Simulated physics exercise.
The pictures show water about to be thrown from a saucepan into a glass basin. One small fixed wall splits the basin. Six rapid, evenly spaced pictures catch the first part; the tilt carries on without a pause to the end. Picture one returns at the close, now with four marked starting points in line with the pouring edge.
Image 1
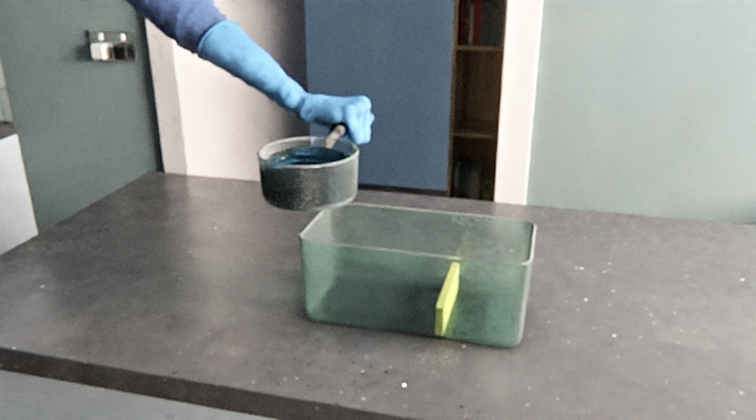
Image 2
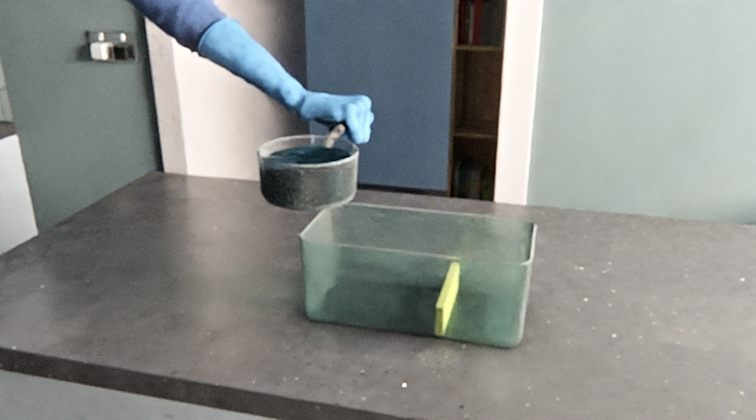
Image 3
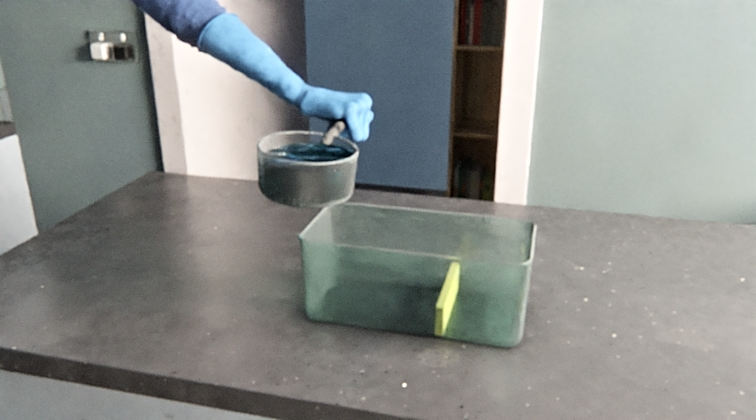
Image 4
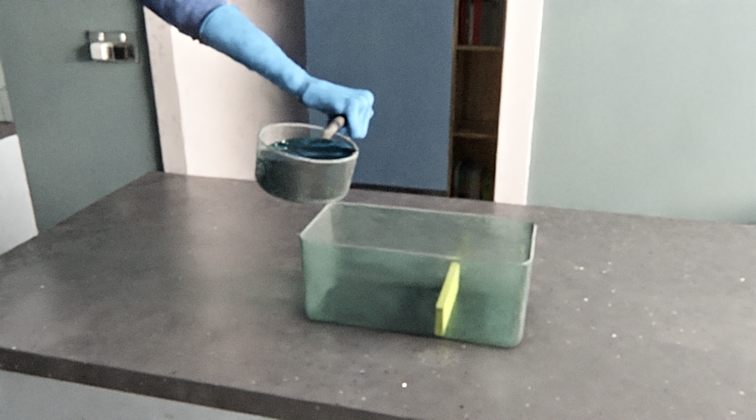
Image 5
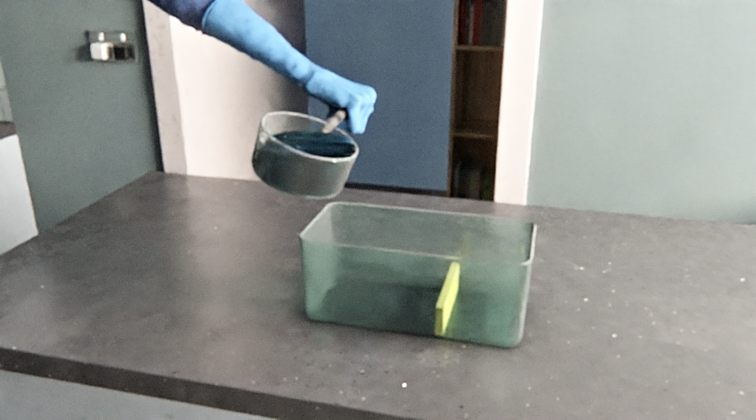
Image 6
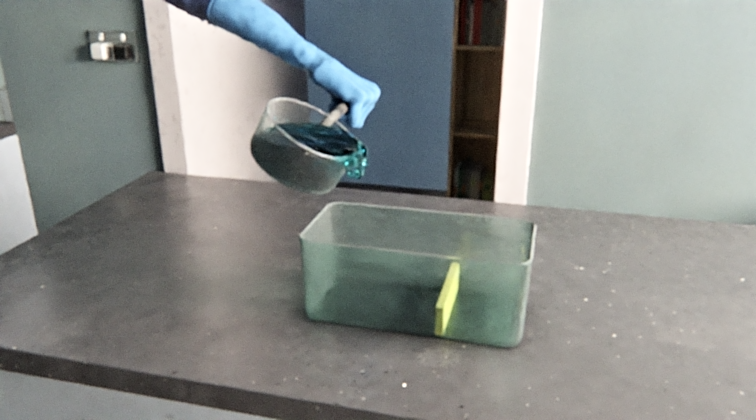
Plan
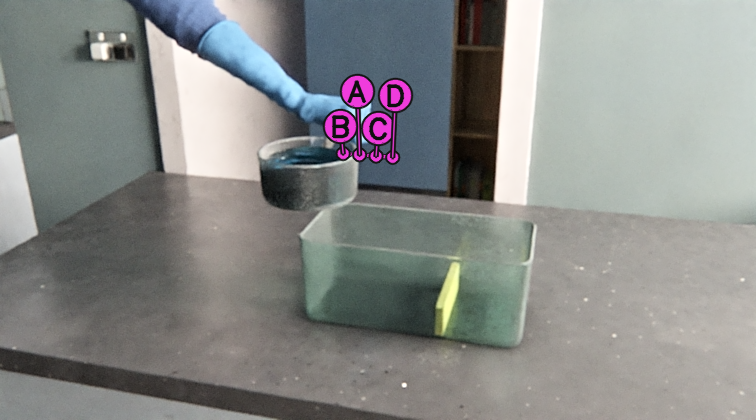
A blue-gloved hand tilts a clear saucepan until dark blue water slips over its right lip.
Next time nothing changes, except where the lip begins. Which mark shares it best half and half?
It is C.
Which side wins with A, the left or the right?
More ends on the left.
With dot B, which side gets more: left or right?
More ends on the left.
On the marked copy, A at (359, 154); B at (343, 153); C at (376, 156); D at (392, 157).
If A is chosen, about 86 % ends left of the wall and 13 % right of it.
If B is chosen, about 95 % ends left of the wall and 5 % right of it.
If C is chosen, about 52 % ends left of the wall and 47 % right of it.
If D is chosen, about 20 % ends left of the wall and 80 % right of it.
